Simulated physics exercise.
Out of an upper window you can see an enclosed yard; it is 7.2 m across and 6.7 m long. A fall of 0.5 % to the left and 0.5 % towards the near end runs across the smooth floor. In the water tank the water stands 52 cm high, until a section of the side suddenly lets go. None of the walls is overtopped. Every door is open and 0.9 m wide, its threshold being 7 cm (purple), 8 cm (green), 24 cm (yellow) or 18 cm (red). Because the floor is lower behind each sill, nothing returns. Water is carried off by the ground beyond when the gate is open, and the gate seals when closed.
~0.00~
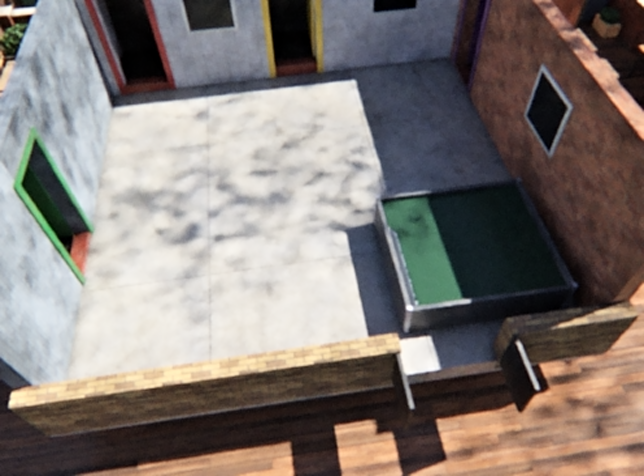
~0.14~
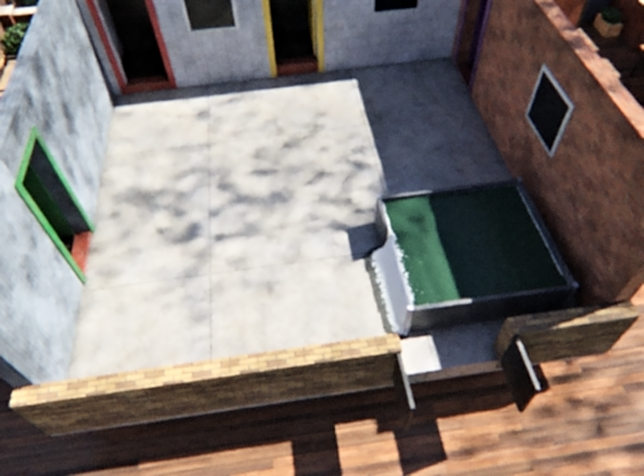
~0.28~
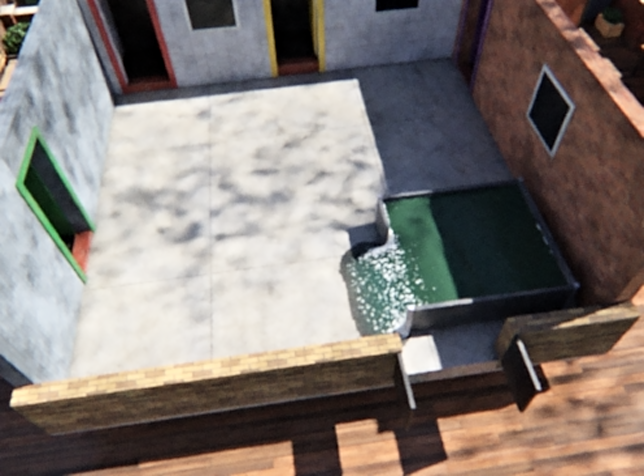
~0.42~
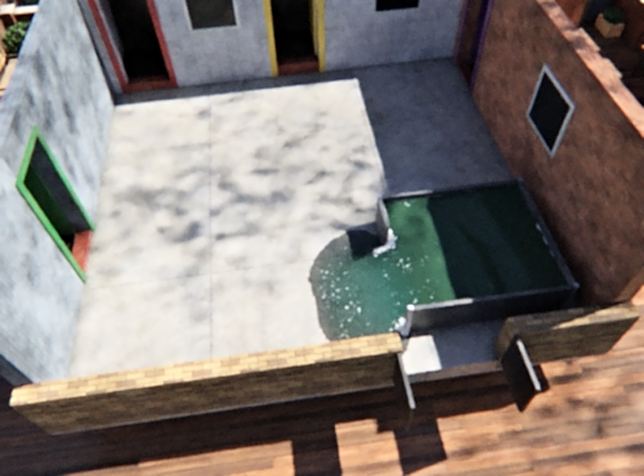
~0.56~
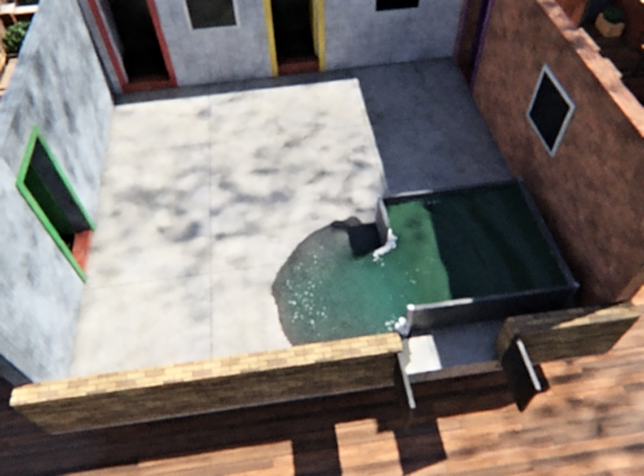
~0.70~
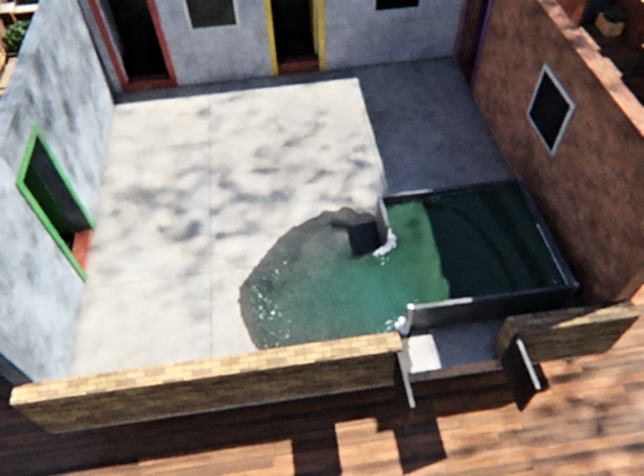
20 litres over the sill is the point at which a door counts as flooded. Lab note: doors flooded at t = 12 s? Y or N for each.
Purple door N, green door Y, yellow door N, red door N.
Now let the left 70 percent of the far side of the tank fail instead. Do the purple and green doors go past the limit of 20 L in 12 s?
Versus the limit - purple: Exceeded, green: Within.
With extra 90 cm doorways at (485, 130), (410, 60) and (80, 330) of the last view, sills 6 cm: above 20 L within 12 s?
In sequence the answers are less than that, less than that and more than that.
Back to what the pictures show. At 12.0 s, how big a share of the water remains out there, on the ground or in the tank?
96 %.
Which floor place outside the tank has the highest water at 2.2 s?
Roughly pixel (64, 405).
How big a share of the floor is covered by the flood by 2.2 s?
Roughly 30 % of the floor is wet.
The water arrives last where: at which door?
Purple.
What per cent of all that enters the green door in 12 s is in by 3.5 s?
About 45%.
After 1.4 s water covers 20 % of the floor and is deepest (28 cm) near (387, 300); purple door not reached, green door not reached, yellow door not reached, red door not reached.
After 2.2 s water covers 30 % of the floor and is deepest (38 cm) near (64, 405); purple door not reached, green door 8 cm at the sill, 0 L in, yellow door not reached, red door not reached.
After 3.5 s water covers 35 % of the floor and is deepest (30 cm) near (64, 405); purple door not reached, green door 17 cm at the sill, 29 L in, yellow door not reached, red door not reached.
After 7.0 s water covers 60 % of the floor and is deepest (15 cm) near (113, 115); purple door not reached, green door 10 cm at the sill, 63 L in, yellow door 5 cm at the sill, 0 L in, red door 14 cm at the sill, 0 L in.
After 12.0 s water covers 90 % of the floor and is deepest (8 cm) near (102, 179); purple door 6 cm at the sill, 0 L in, green door 6 cm at the sill, 68 L in, yellow door 4 cm at the sill, 0 L in, red door 8 cm at the sill, 0 L in.
